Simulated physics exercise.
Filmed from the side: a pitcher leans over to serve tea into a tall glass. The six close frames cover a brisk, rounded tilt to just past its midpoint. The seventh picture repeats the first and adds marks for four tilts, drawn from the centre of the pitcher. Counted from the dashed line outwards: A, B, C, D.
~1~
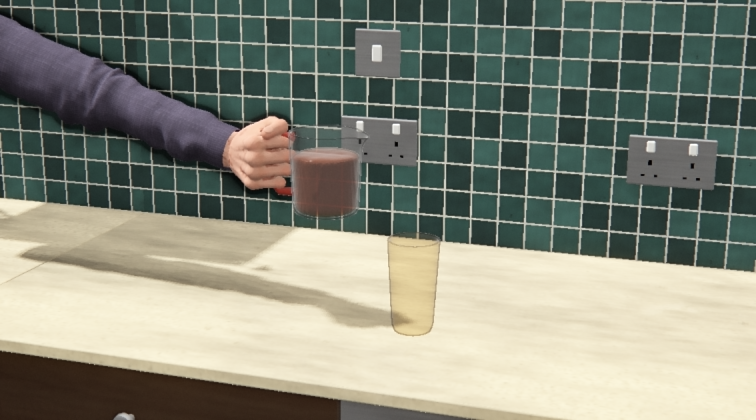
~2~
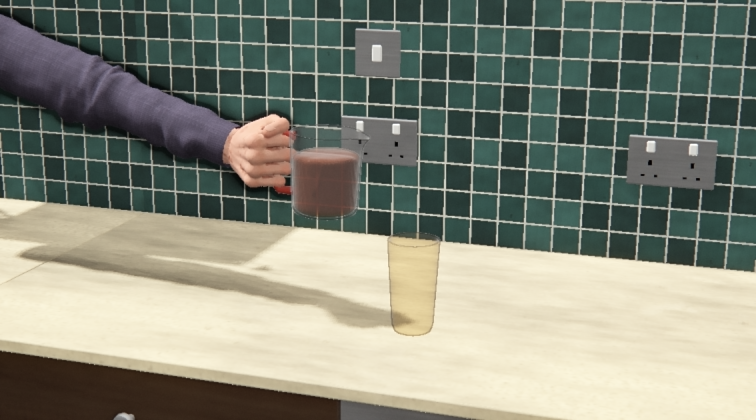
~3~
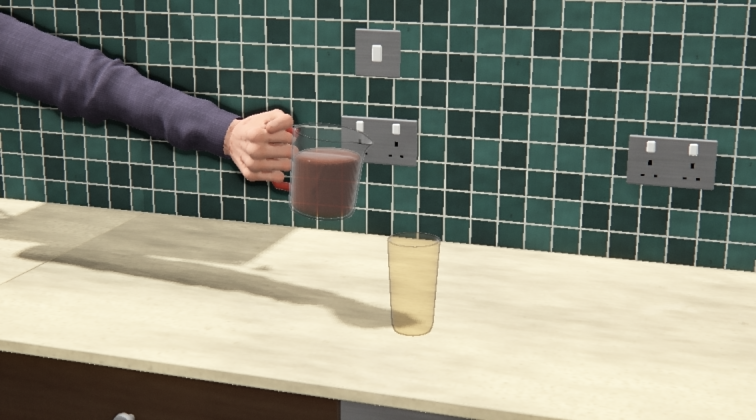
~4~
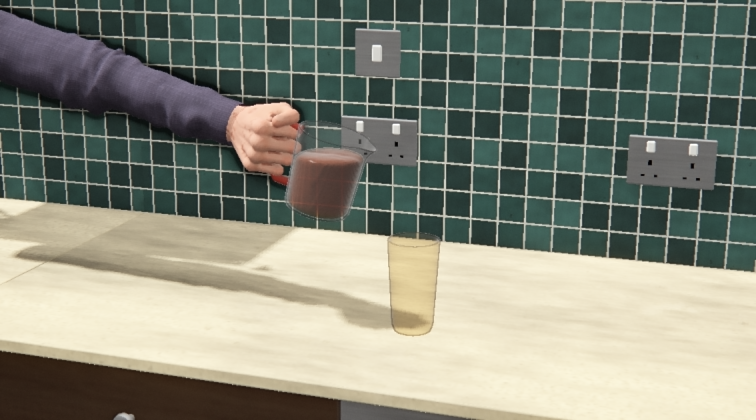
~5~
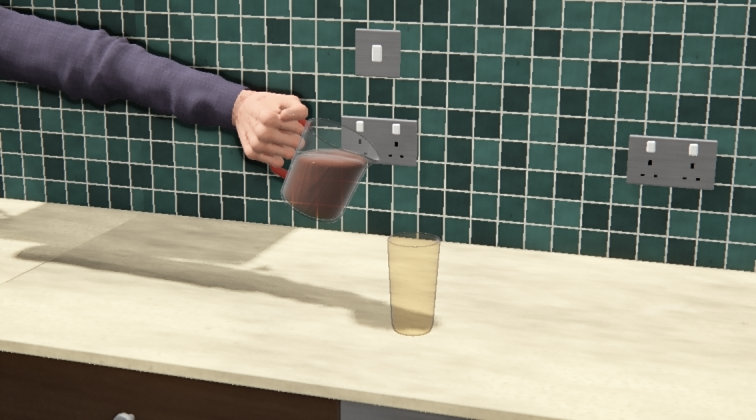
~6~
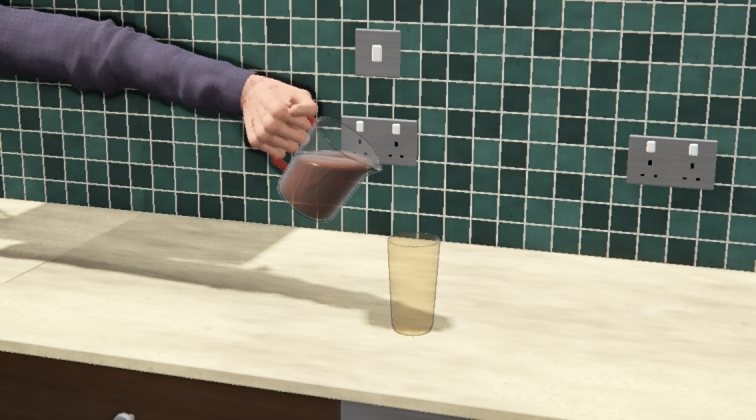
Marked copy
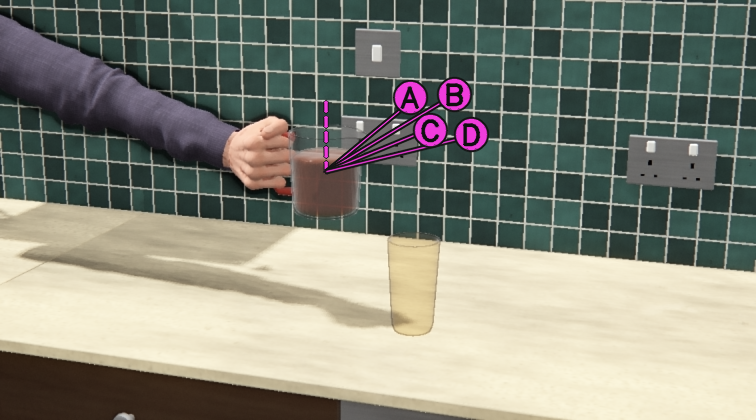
A hand holds a pitcher of dark tea and tilts it rightward above a tall glass.
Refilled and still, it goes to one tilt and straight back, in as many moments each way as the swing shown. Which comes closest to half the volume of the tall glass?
I would pick line C.
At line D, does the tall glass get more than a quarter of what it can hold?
Yes.
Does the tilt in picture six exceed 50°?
No.
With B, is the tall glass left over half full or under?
Under half.
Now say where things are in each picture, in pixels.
Upright, lip at (368, 137); rim of the tall glass round (414, 239); nothing has left yet.
Upright, lip at (369, 139); nothing has left yet.
Tipped about 7°, lip at (372, 143); nothing has left yet.
Tipped about 15°, lip at (375, 150); nothing has left yet.
Tipped about 24°, lip at (379, 159); nothing has left yet.
Tipped about 34°, lip at (381, 169); nothing has left yet.
On the marked copy, A at (399, 111); B at (439, 103); C at (414, 135); D at (455, 139).
For line A, the tall glass ends with about 20 % of what it can hold.
For line B, the tall glass ends with about 33 % of what it can hold.
For line C, the tall glass ends with about 51 % of what it can hold.
For line D, the tall glass ends with about 70 % of what it can hold.
